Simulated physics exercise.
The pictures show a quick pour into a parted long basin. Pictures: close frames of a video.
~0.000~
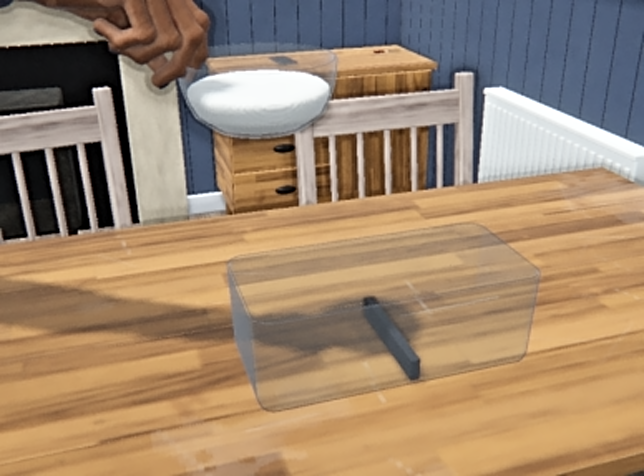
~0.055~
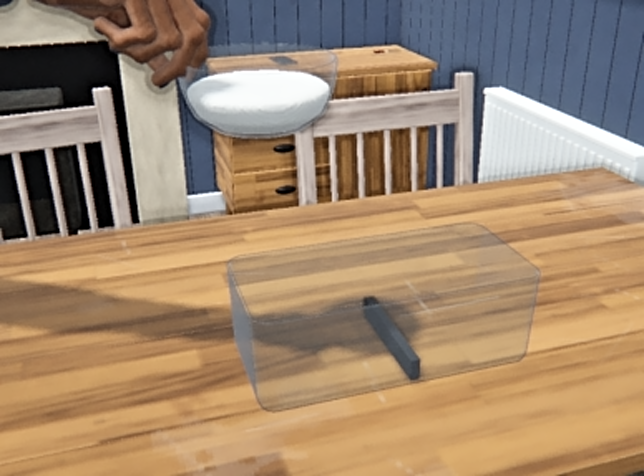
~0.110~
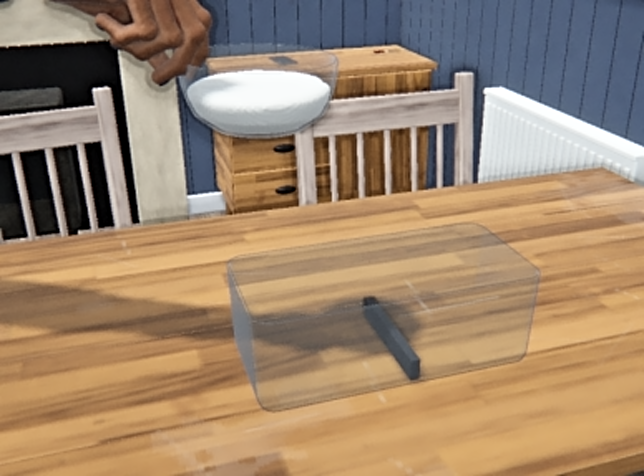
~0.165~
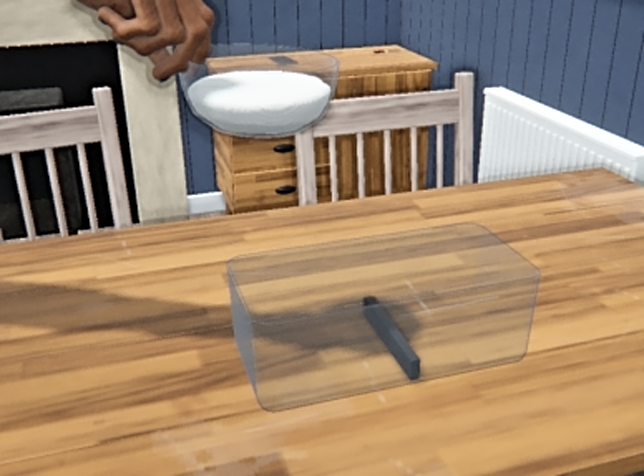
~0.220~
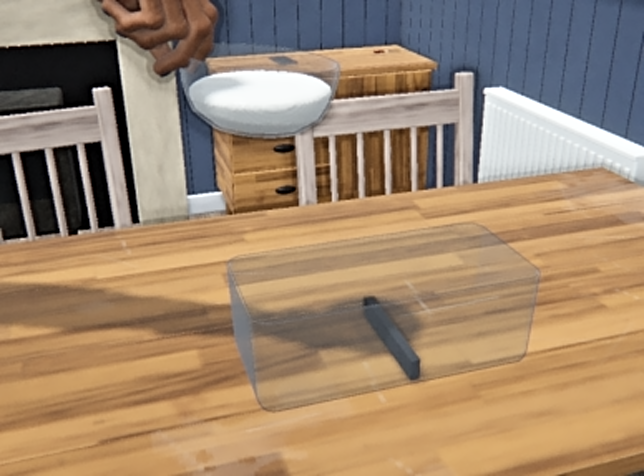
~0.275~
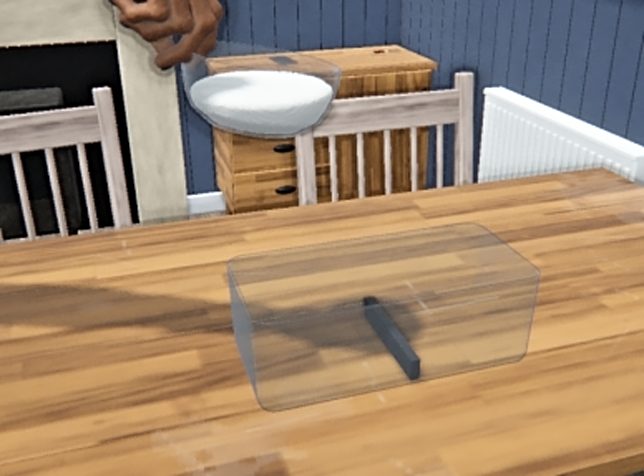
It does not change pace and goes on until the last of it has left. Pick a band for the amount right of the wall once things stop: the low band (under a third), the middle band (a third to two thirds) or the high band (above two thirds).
The middle band.
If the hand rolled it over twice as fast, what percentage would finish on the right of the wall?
I'd estimate about 30 percent ends up there.
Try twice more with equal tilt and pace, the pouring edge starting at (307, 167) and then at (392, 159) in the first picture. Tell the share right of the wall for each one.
The first start gives some 10 %, the second some 80 %.
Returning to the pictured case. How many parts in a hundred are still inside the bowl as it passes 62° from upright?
Still holding around 55 %, give or take.
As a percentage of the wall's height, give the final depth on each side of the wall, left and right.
I'd put the left at about 30 and the right at about 30.
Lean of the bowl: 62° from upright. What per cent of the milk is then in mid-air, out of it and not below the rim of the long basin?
About 40 per cent.
A moment on, the bowl is tipped part way and 57 per cent is still to pour, 6 is left of the wall and 0 right of it.
Next, the bowl is tipped on its side and 3 per cent is still to pour, 37 is left of the wall and 44 right of it.
Then the bowl is tipped right over and 0 per cent is still to pour, 53 is left of the wall and 45 right of it.
Later the bowl is tipped right over and 0 per cent is still to pour, 52 is left of the wall and 46 right of it.
At rest 52 per cent lies left of the wall, 46 right of it and 2 outside.
